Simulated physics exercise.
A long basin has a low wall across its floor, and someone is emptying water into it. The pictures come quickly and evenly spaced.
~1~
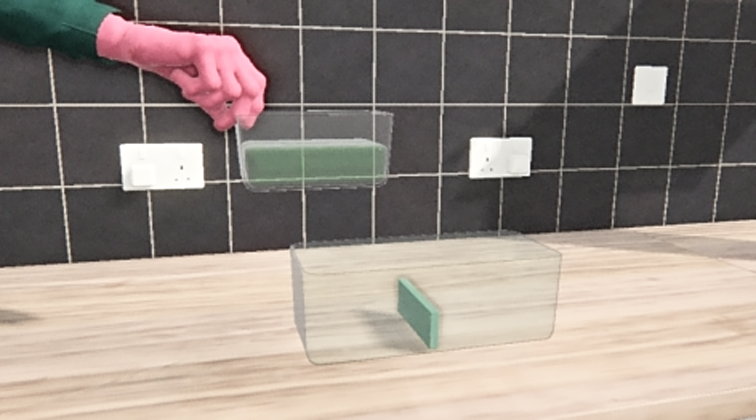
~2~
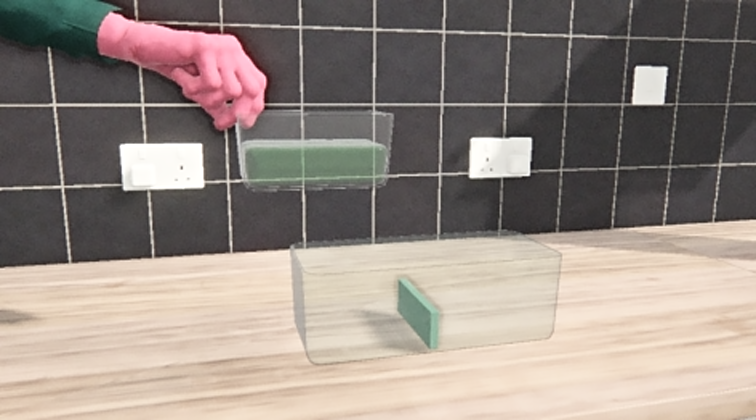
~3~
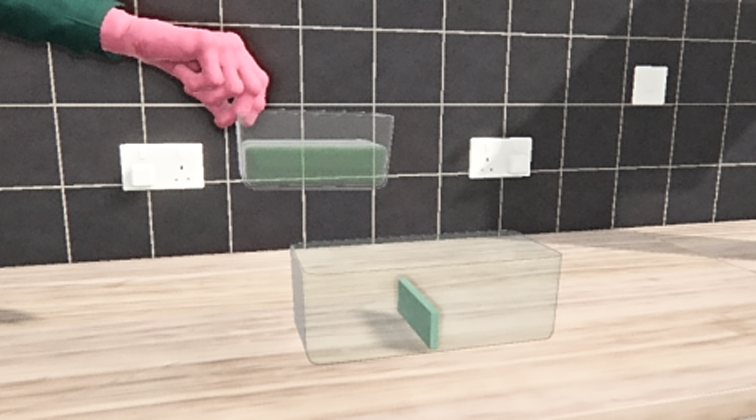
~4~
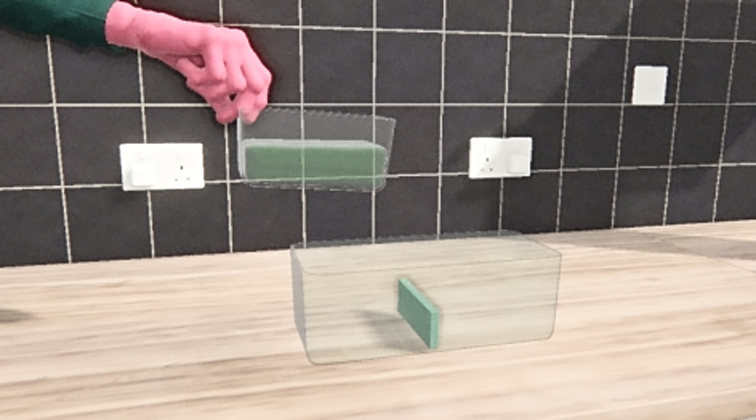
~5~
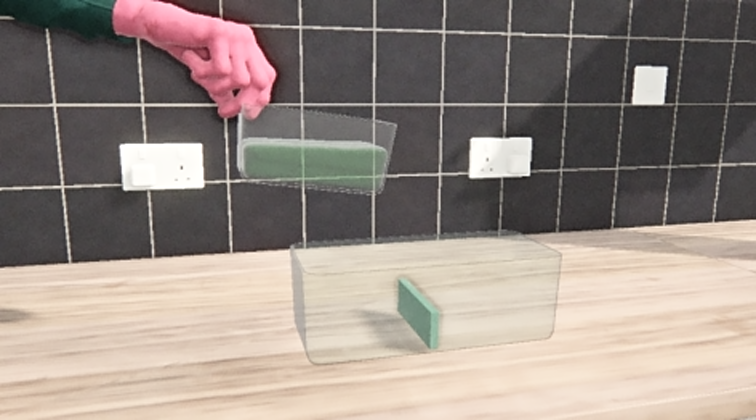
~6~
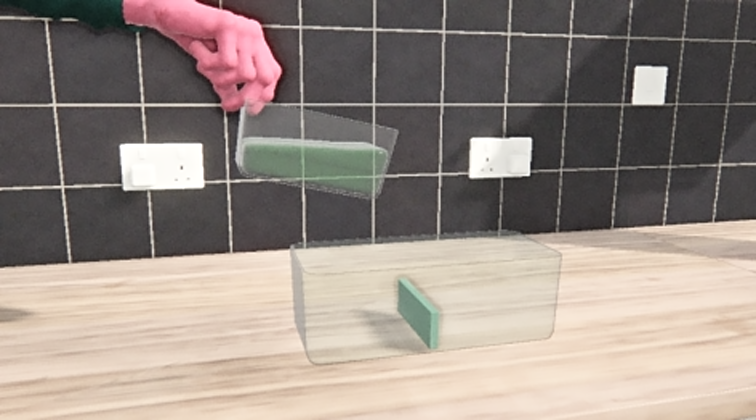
In this clip, a pink-gloved hand holds a clear container of green liquid above a long transparent basin with a low green wall inside; the container starts nearly level, then gradually tilts slightly downward to the right.
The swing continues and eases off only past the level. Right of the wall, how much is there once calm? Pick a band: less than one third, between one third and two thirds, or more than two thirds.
It is between one third and two thirds.
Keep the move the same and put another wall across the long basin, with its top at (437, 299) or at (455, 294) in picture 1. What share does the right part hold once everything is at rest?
15 % and 5 %, roughly.
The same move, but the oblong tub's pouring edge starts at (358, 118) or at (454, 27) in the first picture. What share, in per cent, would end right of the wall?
It comes out at around 10 percent and then around 90 percent.
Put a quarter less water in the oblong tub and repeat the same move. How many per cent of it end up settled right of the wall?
Close to 30 per cent.
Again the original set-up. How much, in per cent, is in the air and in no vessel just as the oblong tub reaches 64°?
It's close to 35 percent.
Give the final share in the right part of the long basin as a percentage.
Something like 50 per cent, roughly.
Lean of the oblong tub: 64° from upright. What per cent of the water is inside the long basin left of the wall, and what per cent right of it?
On the left 0 per cent, on the right 5 per cent.
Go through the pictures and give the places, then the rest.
Tilt 0°; pouring edge (382, 114); surface from (242, 146) to (377, 143); the long basin's rim runs from (297, 260) to (537, 243); the wall's top is at (417, 295), in the first frame.
Tilt 1°; pouring edge (382, 115); surface from (242, 146) to (377, 143), in the second frame.
Tilt 2°; pouring edge (383, 117); surface from (242, 145) to (377, 145), in the third frame.
Tilt 5°; pouring edge (384, 120); surface from (242, 144) to (378, 145), in the fourth frame.
Tilt 8°; pouring edge (386, 124); surface from (242, 144) to (378, 146), in the fifth frame.
Tilt 12°; pouring edge (387, 130); surface from (242, 143) to (379, 147), in the sixth frame.
A moment on, the oblong tub is tipped part way and 61 per cent is still to pour, 2 is left of the wall and 4 right of it.
Next, the oblong tub is tipped on its side and 19 per cent is still to pour, 23 is left of the wall and 49 right of it.
Then the oblong tub is tipped on its side and 3 per cent is still to pour, 44 is left of the wall and 49 right of it.
Later the oblong tub is tipped on its side and 0 per cent is still to pour, 50 is left of the wall and 49 right of it.
Finally, 50 per cent lies left of the wall, 49 right of it and 1 outside.
